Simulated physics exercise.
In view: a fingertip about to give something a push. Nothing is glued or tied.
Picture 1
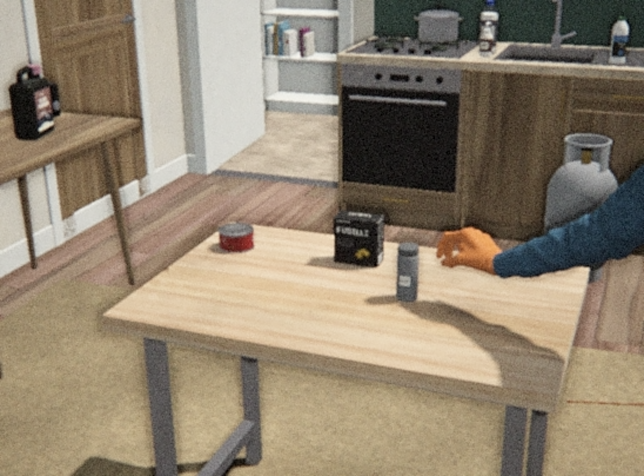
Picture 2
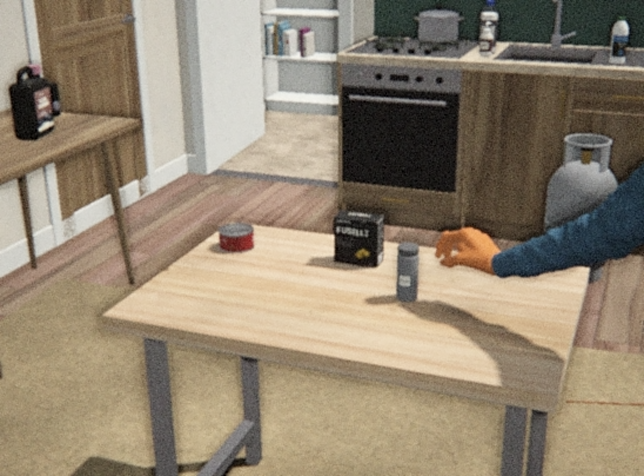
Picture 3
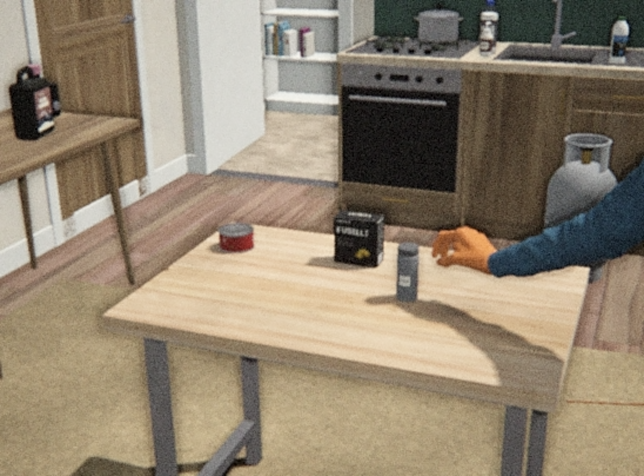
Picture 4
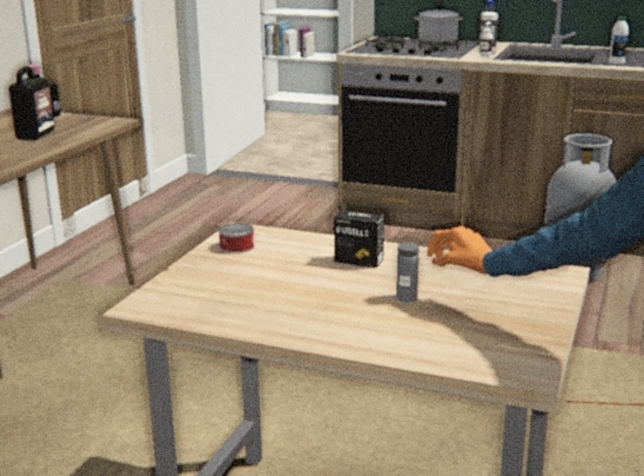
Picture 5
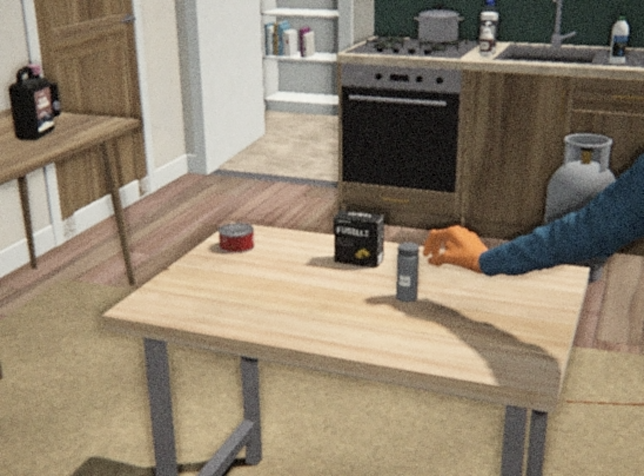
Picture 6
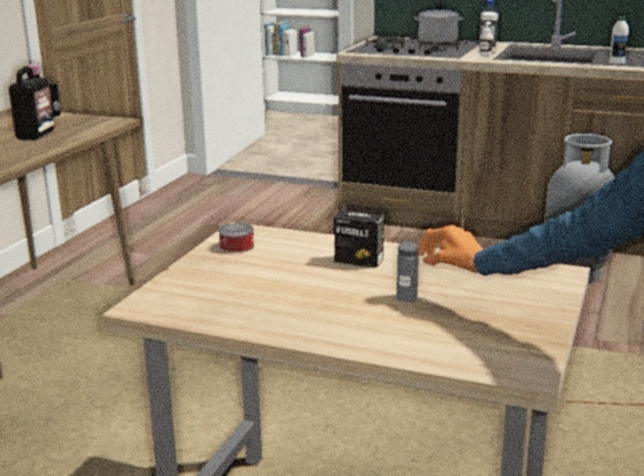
Orange hand in a blue sleeve inching left above a wooden table toward a still grey shaker beside a black box.
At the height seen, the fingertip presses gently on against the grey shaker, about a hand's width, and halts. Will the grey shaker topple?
The grey shaker topples.
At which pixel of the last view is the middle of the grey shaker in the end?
Around (367, 282).
Then, 0.70 s on from there, grey shaker turned 39° from how it was put near (388, 269).
Then, 0.90 s on from there, grey shaker on its side near (368, 281).
In the end, toppled on the table, grey shaker. At the end, from the last picture's camera, grey shaker near (367, 282).
